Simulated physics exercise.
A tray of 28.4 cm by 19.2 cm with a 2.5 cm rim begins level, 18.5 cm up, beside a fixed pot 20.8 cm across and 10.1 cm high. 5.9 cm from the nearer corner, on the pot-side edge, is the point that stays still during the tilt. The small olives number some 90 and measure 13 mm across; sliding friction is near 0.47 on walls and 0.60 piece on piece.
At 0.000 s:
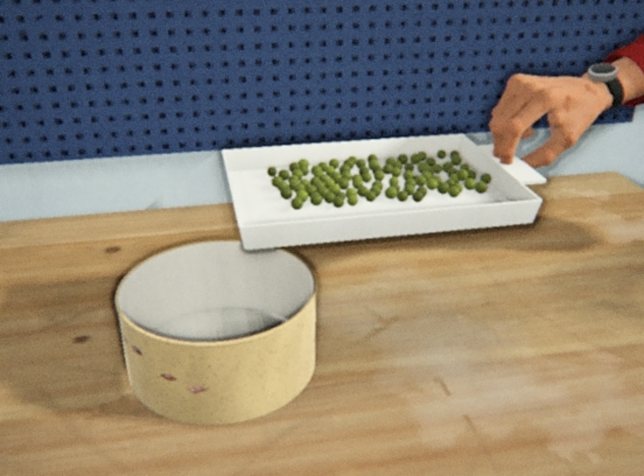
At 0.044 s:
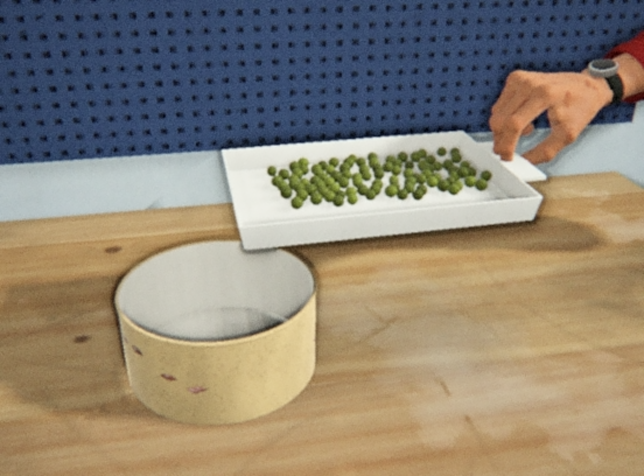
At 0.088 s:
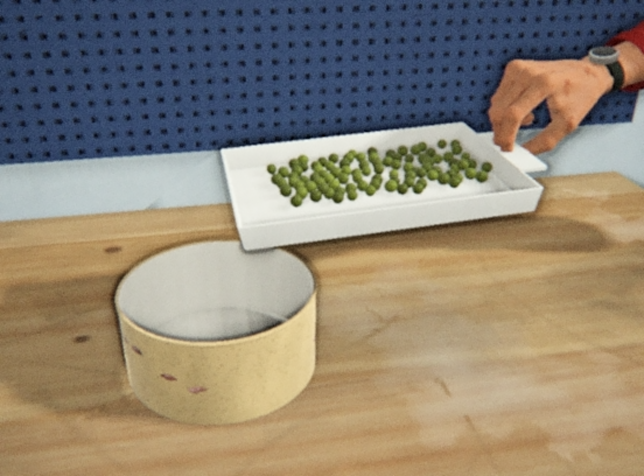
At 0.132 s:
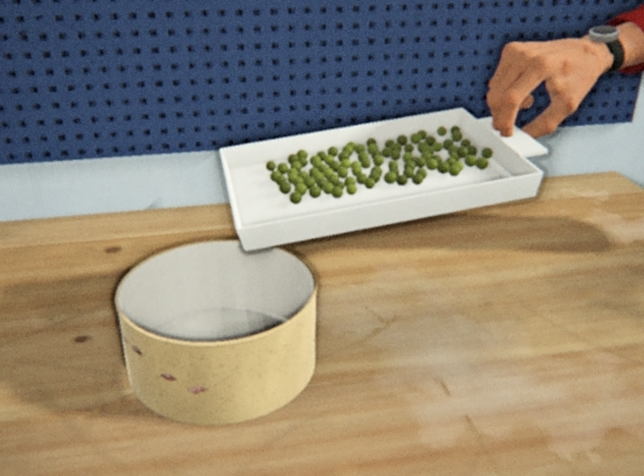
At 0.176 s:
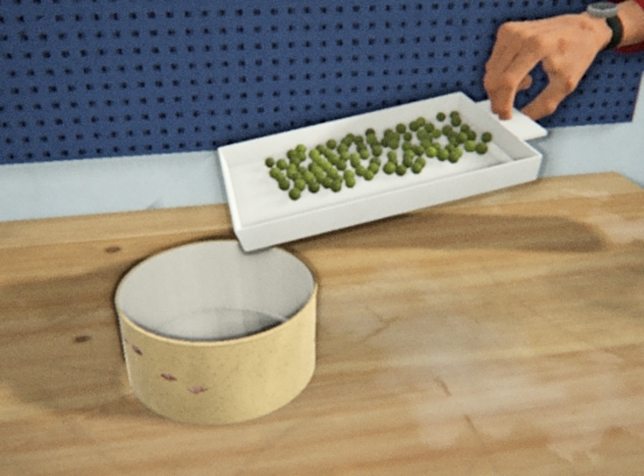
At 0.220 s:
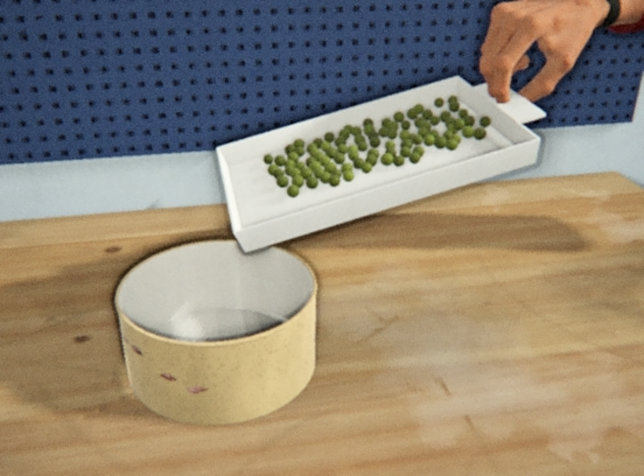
A white shallow tray scattered with small green olives sits above a wooden tabletop, seen from slightly above against a dark blue perforated panel. A round, tan pot with a pale interior stands at left, while a hand with a dark watch and red sleeve grips the tray's right end. The hand raises that end, slowly then faster, slanting the tray down leftward, while the camera stays still.
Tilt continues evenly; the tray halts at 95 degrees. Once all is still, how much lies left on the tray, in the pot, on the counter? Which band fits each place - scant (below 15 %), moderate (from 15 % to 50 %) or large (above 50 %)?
At the end, tray: The amount should be small; pot: The amount should be over half; counter: The amount should be small.
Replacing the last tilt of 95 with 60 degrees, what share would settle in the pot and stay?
5 percent.
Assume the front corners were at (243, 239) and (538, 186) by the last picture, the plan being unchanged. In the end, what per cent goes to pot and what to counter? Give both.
That works out as pot 30 and counter 65.
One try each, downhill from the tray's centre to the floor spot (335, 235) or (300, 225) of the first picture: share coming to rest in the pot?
Approximately 40 percent, then 75 percent.
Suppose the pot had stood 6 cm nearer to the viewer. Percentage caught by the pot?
About 80 %.
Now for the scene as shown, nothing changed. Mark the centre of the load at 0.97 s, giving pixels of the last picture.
By then the middle of the load sits around (228, 187).
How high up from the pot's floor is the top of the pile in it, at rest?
It reaches roughly 2.5 cm.
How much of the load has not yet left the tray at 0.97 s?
Something like 90 percent, roughly.
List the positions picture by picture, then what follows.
The first picture shows tray tilt 0 degrees, front corners at (244, 224) and (535, 199); middle of the pieces at (379, 176); pot at (218, 285).
The second picture shows tray tilt 1 degrees, front corners at (244, 225) and (536, 196); middle of the pieces at (379, 175).
The third picture shows tray tilt 3 degrees, front corners at (243, 225) and (536, 187); middle of the pieces at (379, 169).
The fourth picture shows tray tilt 6 degrees, front corners at (242, 226) and (536, 172), lowest corner left front; middle of the pieces at (378, 161).
The fifth picture shows tray tilt 10 degrees, front corners at (240, 227) and (535, 155), lowest corner left front; middle of the pieces at (377, 152).
The sixth picture shows tray tilt 14 degrees, front corners at (239, 229) and (533, 139), lowest corner left front; middle of the pieces at (375, 142); pot at (218, 285). The tray's pace is about 85 degrees a second.
Then, at 0.67 s, tilt 53 degrees; the tray holds 100 %, the pot 0 %.
After 0.97 s, tilt 78 degrees; the tray holds 90 %, the pot 5 %.
Then, at 1.37 s, tilt 95 degrees; the tray holds 35 %, the pot 35 %.
At rest (2.5 s), tray 0 %, pot 95 %, counter 5 %.
